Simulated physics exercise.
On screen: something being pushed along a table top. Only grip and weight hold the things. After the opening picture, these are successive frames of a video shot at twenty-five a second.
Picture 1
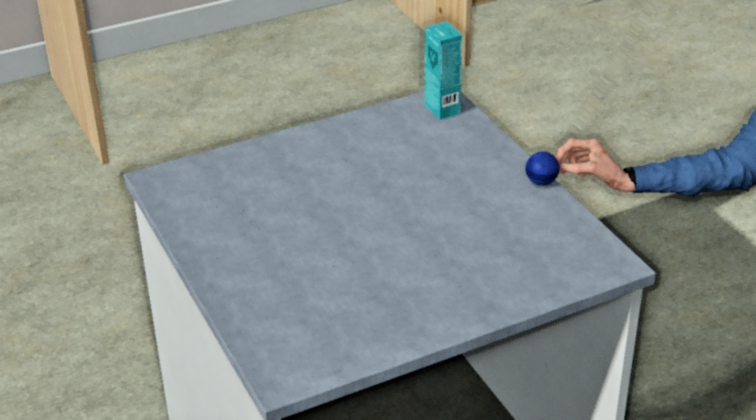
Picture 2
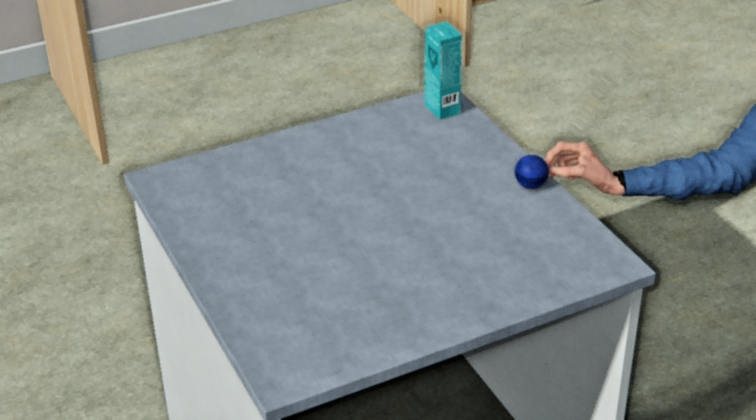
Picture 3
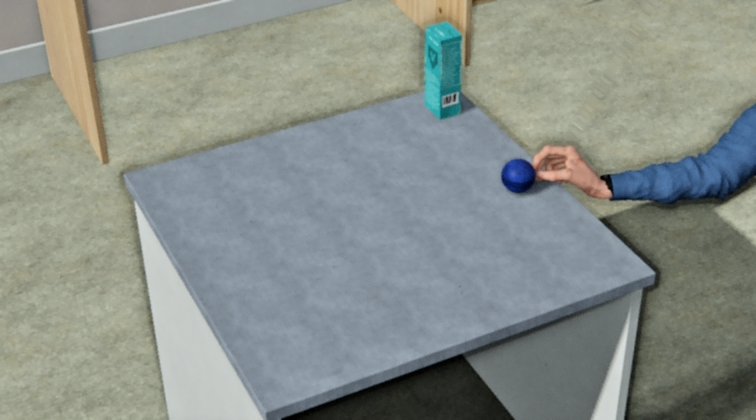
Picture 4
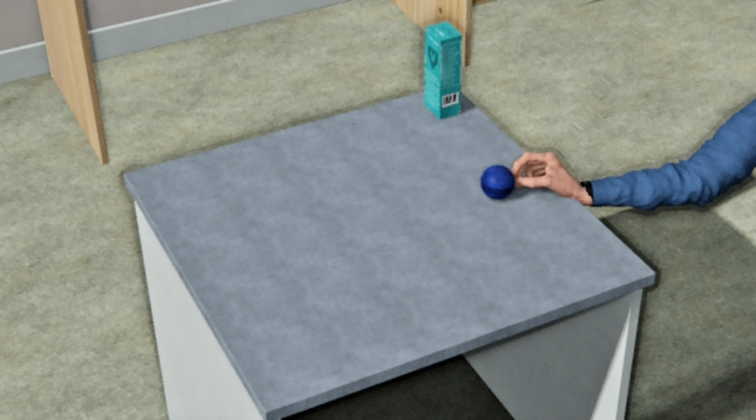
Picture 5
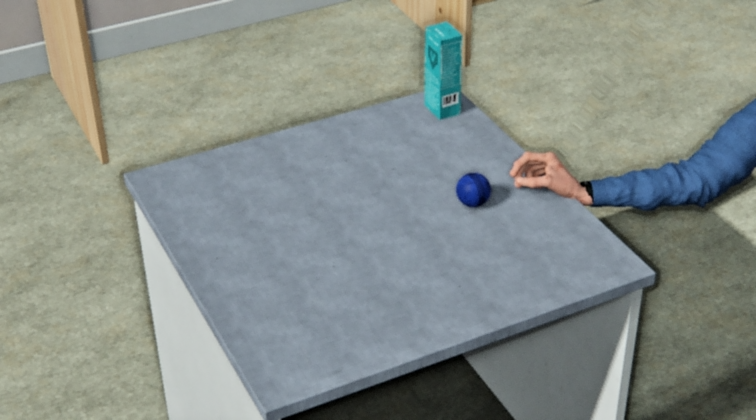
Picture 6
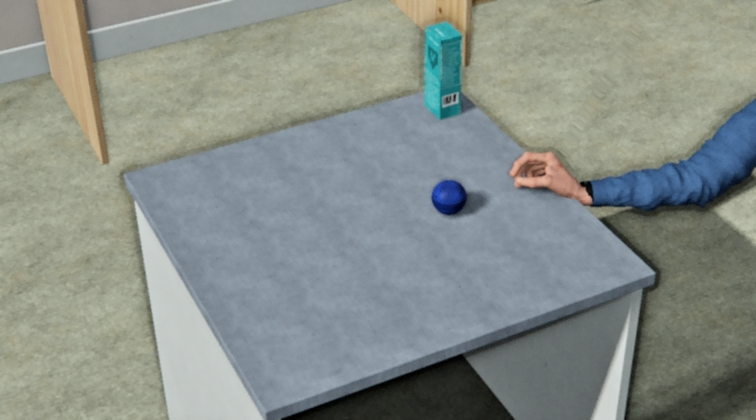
A grey-topped table with white sides stands on a mottled, pale greenish-grey floor, seen from above at an angle by a still camera. A teal box stands at the table's far corner, wooden panels rise behind, and a hand in a blue sleeve reaches in from the right to a blue ball. The hand pushes the ball leftward and slightly nearer, then stays back while the ball rolls on across the surface.
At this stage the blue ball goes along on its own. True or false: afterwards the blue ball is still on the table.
False.
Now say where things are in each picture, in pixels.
In the first frame, under the hand; blue ball (543, 168).
In the second frame, under the hand; blue ball (532, 172).
In the third frame, under the hand; blue ball (518, 176).
In the fourth frame, blue ball (498, 182).
In the fifth frame, blue ball (474, 190) moved about its own width.
In the sixth frame, blue ball (449, 197) moved about its own width.
Then, 0.20 s later than the last frame, blue ball moved well along near (327, 235).
Then, 0.40 s later than the last frame, blue ball moved well along near (206, 273).
Then, 0.70 s later than the last frame, blue ball now off the table.
Then, 0.90 s later than the last frame, things are still on the move.
When it is over, off the table, blue ball.
